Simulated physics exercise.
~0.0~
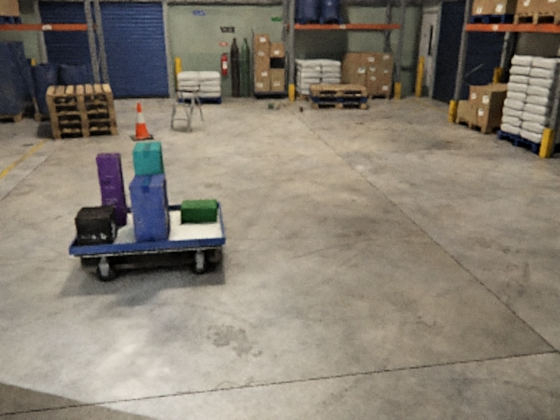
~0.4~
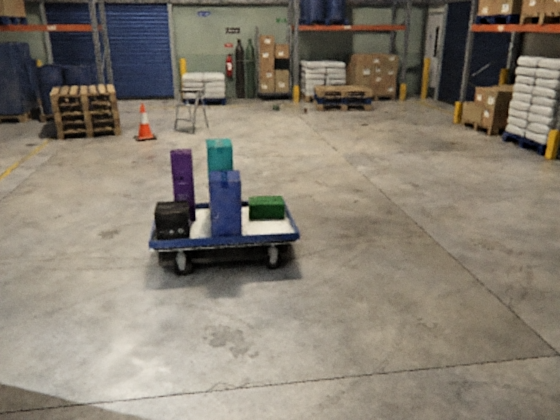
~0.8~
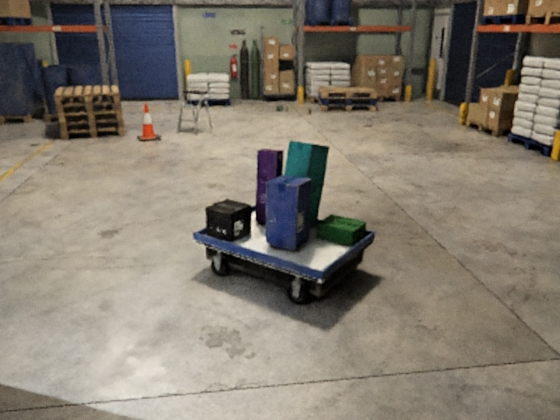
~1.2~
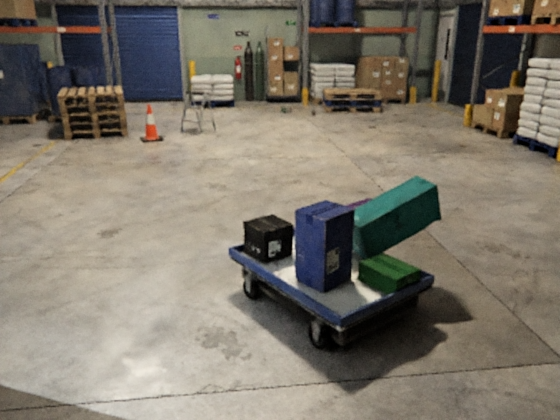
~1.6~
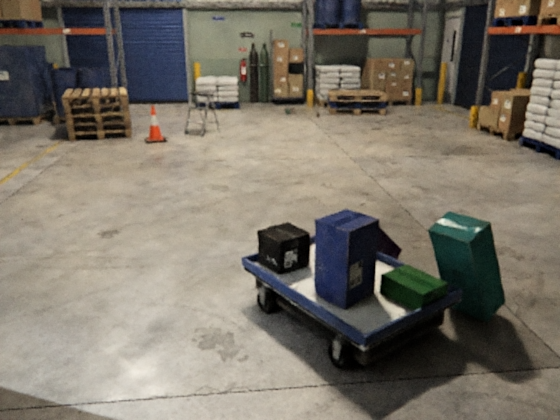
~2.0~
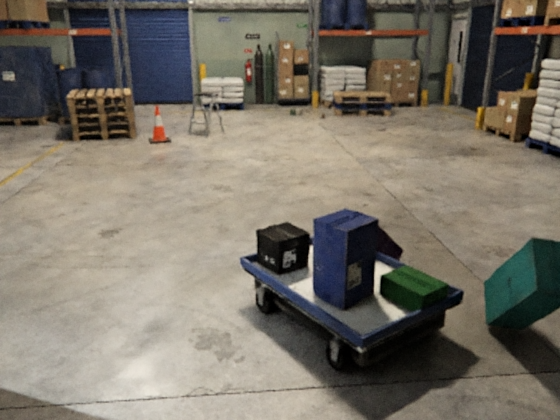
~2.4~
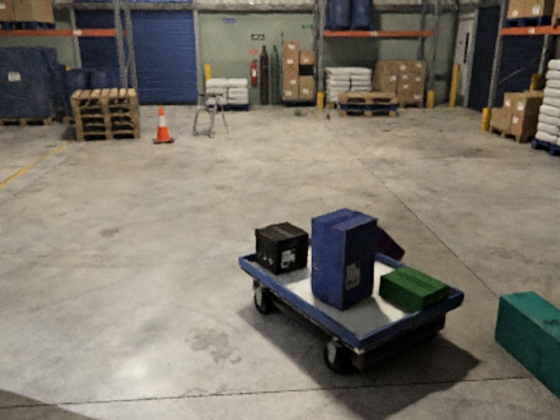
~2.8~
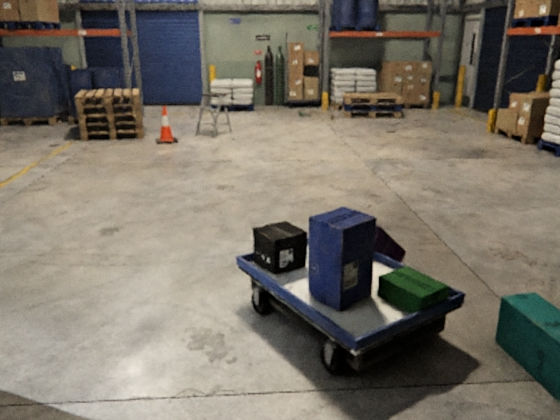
A turquoise box toppled off a low blue cart as it rolled right and swung toward the viewer, and a purple box tipped over behind the blue one; the cart stopped with the blue, black and green boxes still aboard.
